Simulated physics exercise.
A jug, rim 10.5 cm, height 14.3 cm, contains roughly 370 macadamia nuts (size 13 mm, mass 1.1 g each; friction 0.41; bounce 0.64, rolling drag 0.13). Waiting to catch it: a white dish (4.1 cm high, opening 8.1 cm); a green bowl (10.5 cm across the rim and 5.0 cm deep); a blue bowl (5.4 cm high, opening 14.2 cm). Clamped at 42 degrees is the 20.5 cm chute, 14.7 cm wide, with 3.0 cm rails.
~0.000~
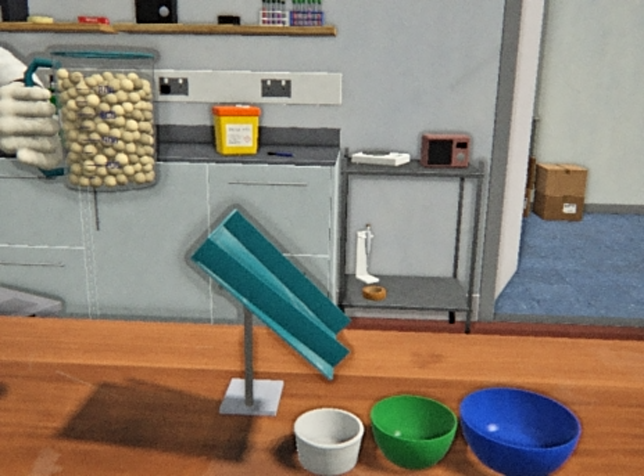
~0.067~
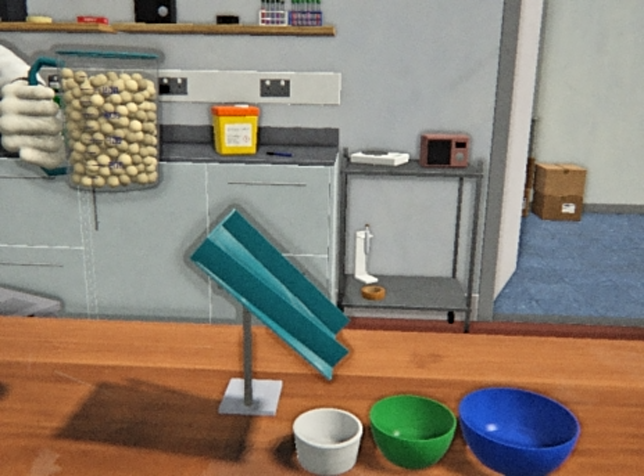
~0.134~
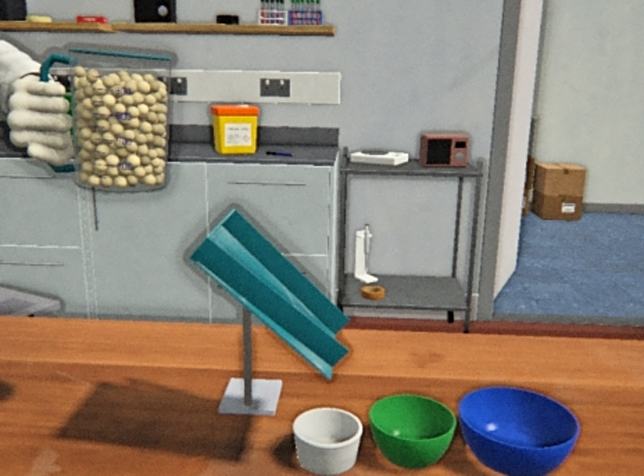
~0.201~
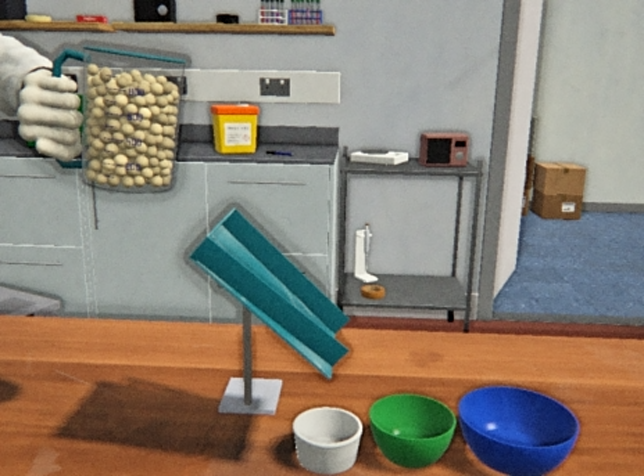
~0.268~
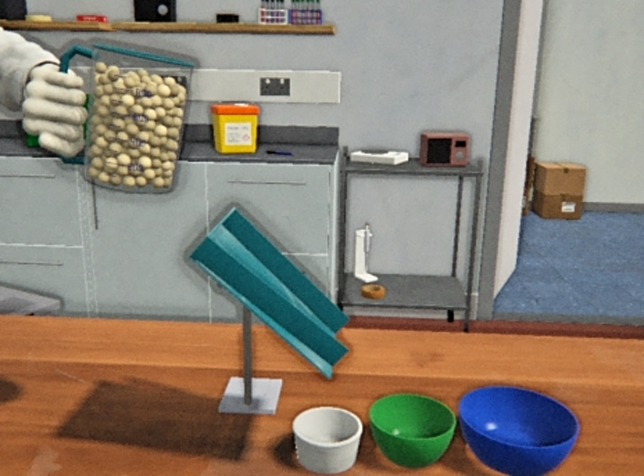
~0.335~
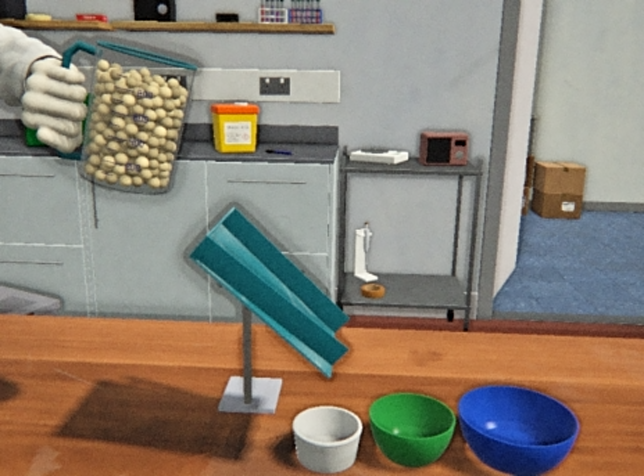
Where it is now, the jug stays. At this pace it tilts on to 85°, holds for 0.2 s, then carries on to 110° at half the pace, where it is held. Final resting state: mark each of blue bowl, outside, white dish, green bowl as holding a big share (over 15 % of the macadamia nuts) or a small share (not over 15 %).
Blue bowl: Small share, outside: Big share, white dish: Small share, green bowl: Big share.
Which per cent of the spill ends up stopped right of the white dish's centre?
I'd estimate some 10 per cent.
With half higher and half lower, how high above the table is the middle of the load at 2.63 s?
Roughly 38 cm.
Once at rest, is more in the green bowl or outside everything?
More finishes outside everything.
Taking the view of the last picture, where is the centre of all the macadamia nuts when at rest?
(282, 441), approximately.
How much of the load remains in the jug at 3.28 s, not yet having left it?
Around 30 percent remains.
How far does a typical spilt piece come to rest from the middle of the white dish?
Roughly 36 cm from the centre.
After 1.22 s, tilt 58 degrees; jug 100 %; middle of all pieces near (130, 125).
Then, at 1.96 s, tilt 85 degrees; jug 95 %, slope 5 %; middle of all pieces near (141, 136).
After 2.63 s, tilt 99 degrees; green bowl 5 %, jug 80 %, outside 5 %, slope 5 %; middle of all pieces near (172, 183).
Then, at 3.28 s, tilt 110 degrees; green bowl 20 %, jug 30 %, outside 15 %, slope 25 %, in the air 10 %; middle of all pieces near (232, 310).
By 5.1 s all is still; green bowl 35 %, blue bowl 5 %, jug 0 %, white dish 0 %, outside 60 %, slope 0 %.
